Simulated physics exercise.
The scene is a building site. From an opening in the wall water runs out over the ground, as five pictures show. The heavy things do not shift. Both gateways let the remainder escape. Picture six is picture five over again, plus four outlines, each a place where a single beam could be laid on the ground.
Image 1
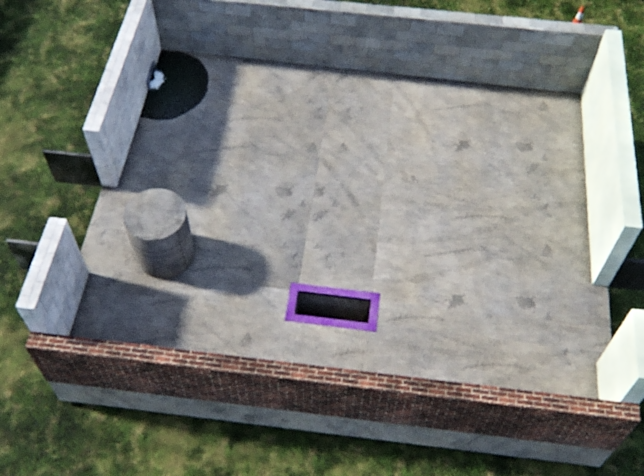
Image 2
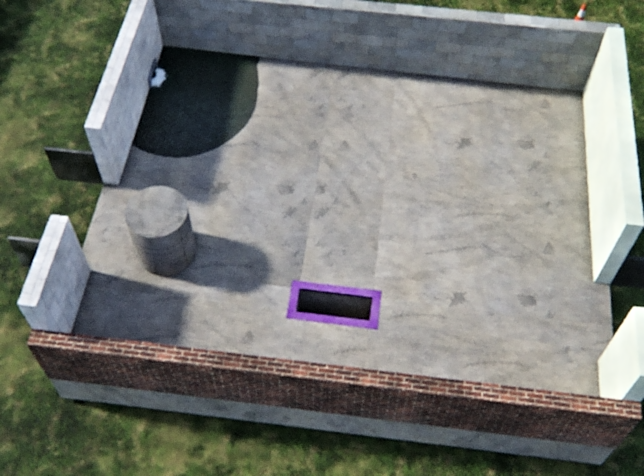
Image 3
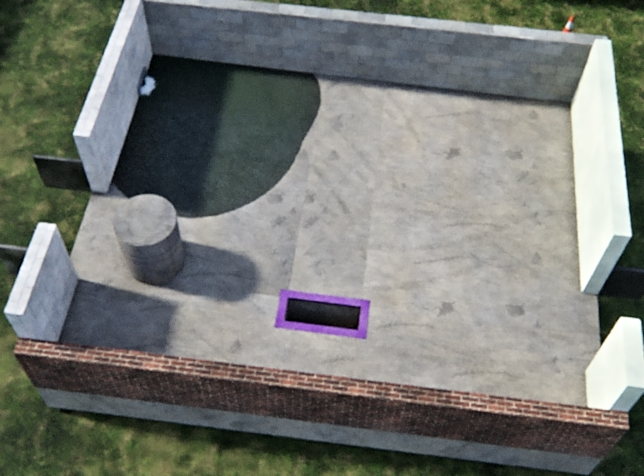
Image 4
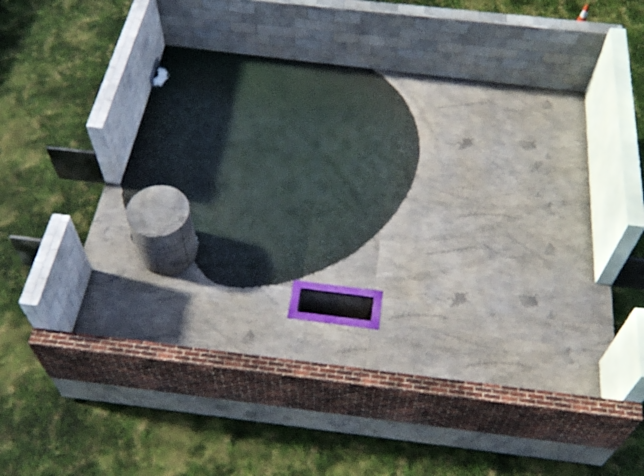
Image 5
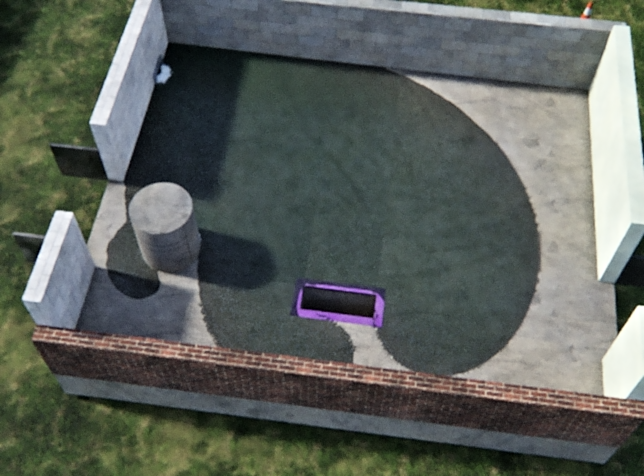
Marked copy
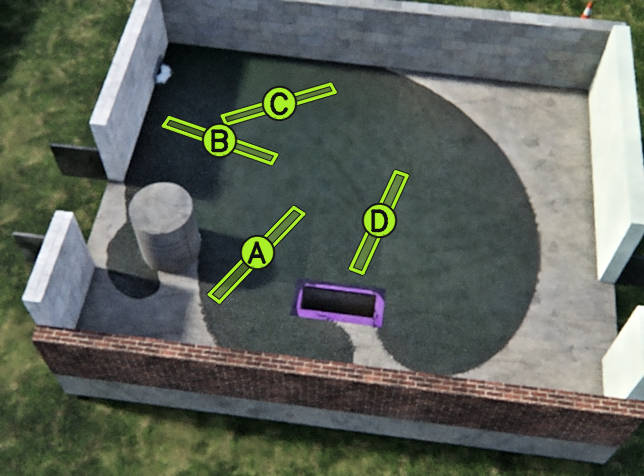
Dark water spreading from the top left corner across a walled concrete floor, passing a round pillar and reaching a purple-edged gully.
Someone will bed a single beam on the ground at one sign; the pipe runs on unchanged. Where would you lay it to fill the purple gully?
Position D does it best.
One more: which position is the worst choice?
A.
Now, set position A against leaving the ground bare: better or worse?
Worse.
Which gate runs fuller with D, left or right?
The right one.
On the marked copy, A from (214, 298) to (298, 210); B from (166, 121) to (274, 159); C from (224, 120) to (332, 88); D from (356, 270) to (401, 173).
If A is chosen, about 9 % of the stream runs into the purple gully, about 89 % out by the gates.
If B is chosen, about 13 % of the stream runs into the purple gully, about 85 % out by the gates.
If C is chosen, about 21 % of the stream runs into the purple gully, about 76 % out by the gates.
If D is chosen, about 50 % of the stream runs into the purple gully, about 48 % out by the gates.
